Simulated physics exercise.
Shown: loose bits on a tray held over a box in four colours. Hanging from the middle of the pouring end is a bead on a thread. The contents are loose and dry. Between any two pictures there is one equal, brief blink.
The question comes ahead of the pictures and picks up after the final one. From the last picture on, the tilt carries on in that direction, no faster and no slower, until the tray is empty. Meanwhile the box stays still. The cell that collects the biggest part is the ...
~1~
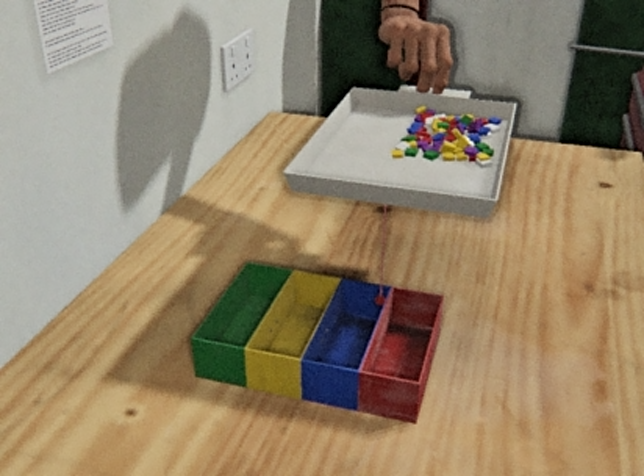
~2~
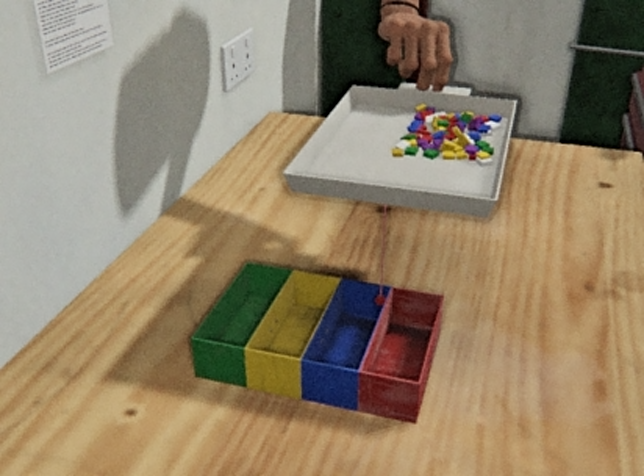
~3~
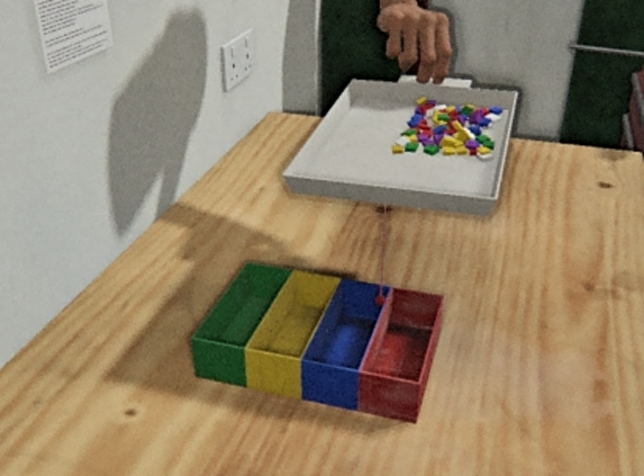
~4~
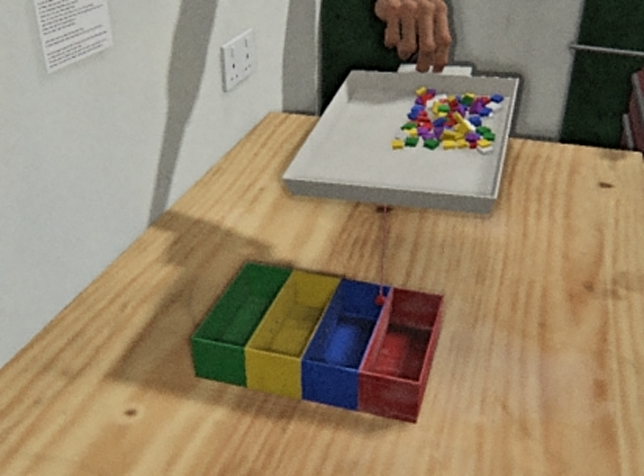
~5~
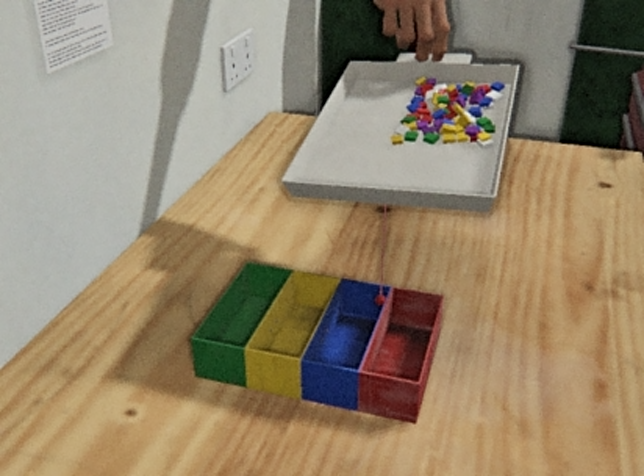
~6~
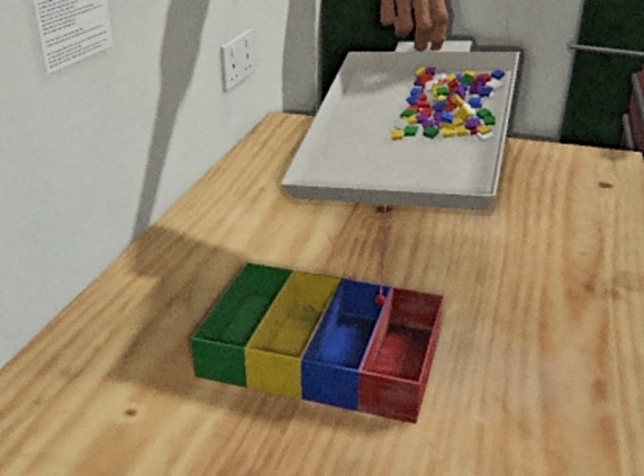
... Yellow one.
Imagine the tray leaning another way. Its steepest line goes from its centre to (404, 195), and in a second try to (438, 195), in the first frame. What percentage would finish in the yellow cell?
First some 0, then 0 per cent.
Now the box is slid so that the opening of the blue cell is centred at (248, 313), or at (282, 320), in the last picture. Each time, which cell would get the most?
For the first spot I'd say the red one, and for the second spot blue.
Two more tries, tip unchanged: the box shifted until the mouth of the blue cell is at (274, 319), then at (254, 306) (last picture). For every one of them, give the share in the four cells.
You'd get 100 per cent first and 90 per cent second.
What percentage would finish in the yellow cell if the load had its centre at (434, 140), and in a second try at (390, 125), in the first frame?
In order, about 70 and 80 in a hundred.
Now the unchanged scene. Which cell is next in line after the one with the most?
Second place: The blue one.
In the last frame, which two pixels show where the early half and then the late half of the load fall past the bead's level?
The opening half passes (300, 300), the closing half (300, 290).
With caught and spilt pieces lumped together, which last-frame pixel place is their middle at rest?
(300, 346).
Shortly afterwards, tray tipped steeply; all but a few on the tray; a little falling or outside the box.
Next, tray tipped right over; near two thirds on the tray; near a quarter in the yellow cell; a little in the blue cell; only a few in the green cell; near a quarter falling or outside the box.
Some moments later, tray tipped past a quarter turn; the bulk in the yellow cell; near a quarter in the blue cell; only a few in the green cell.
In the end, tray tipped past a quarter turn; the bulk in the yellow cell; near a quarter in the blue cell; only a few in the green cell; none at all in the red cell.
